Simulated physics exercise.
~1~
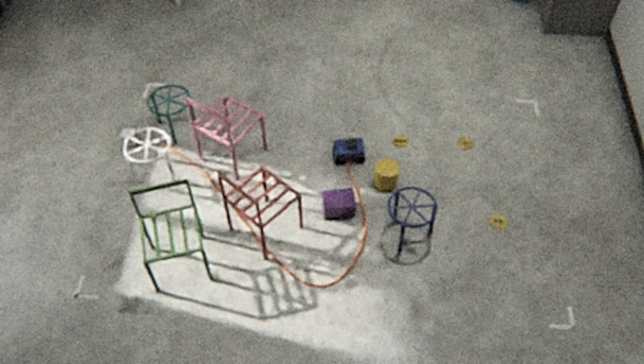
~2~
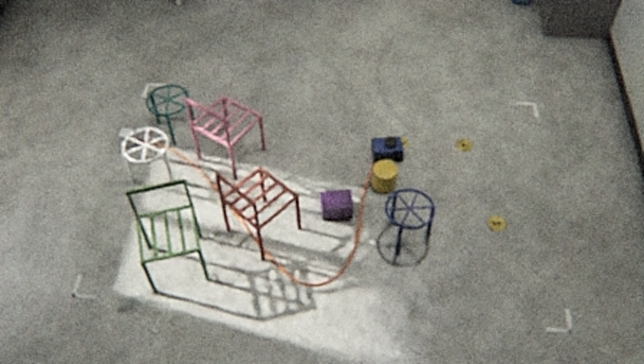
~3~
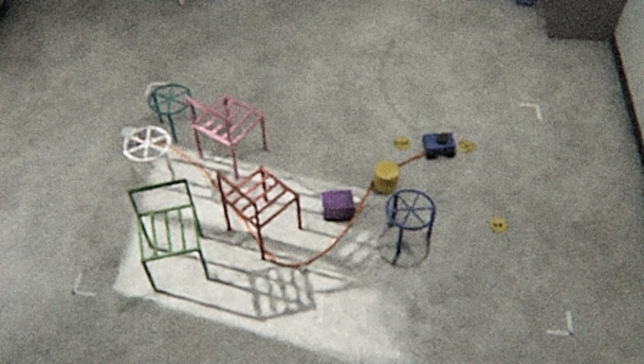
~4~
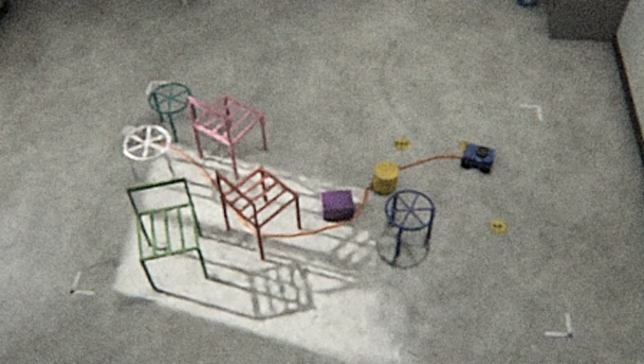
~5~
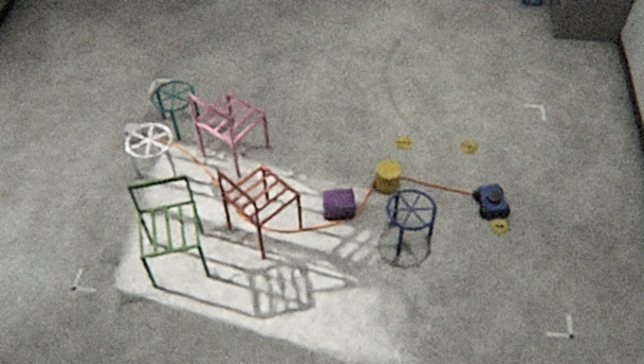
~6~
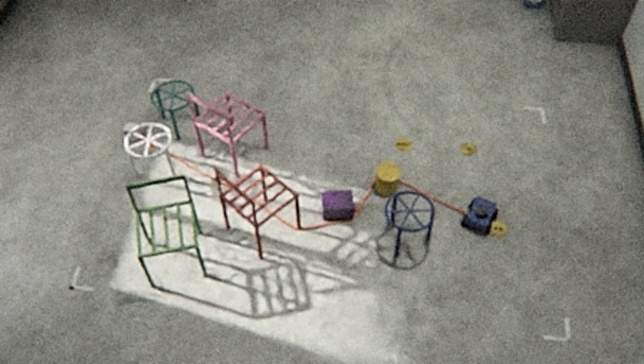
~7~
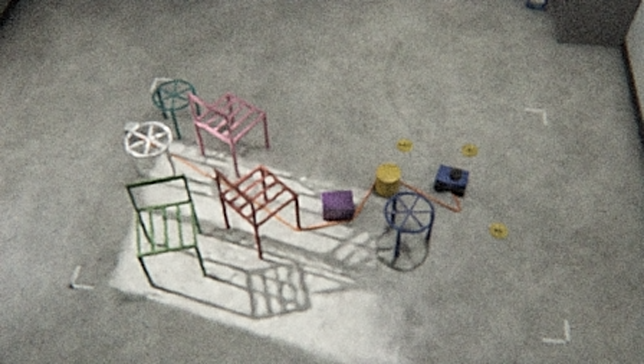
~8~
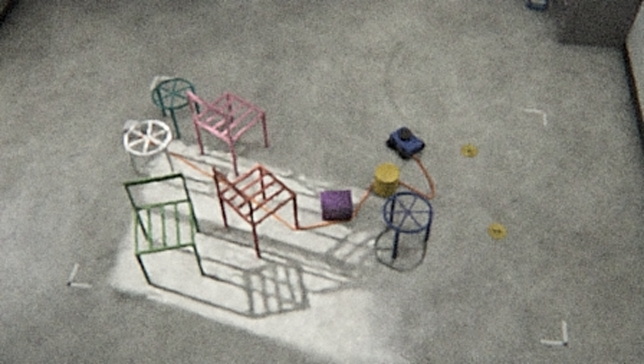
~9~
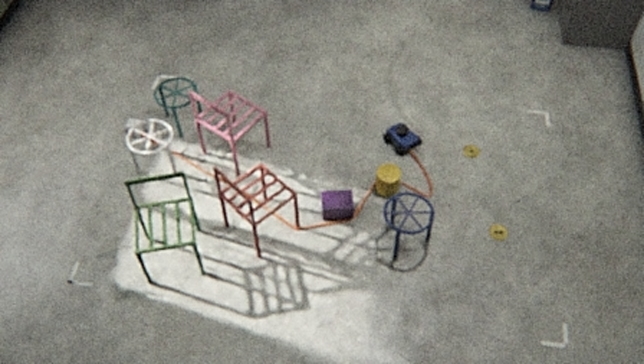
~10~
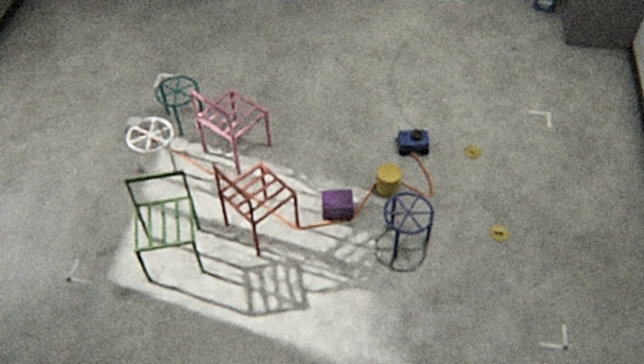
A small blue cart trailing an orange lead drove right past the yellow tub, curved down to a yellow mark beyond the blue stool, then headed back up and left, stopping above the tub with the lead bent around it and the chairs unmoved.
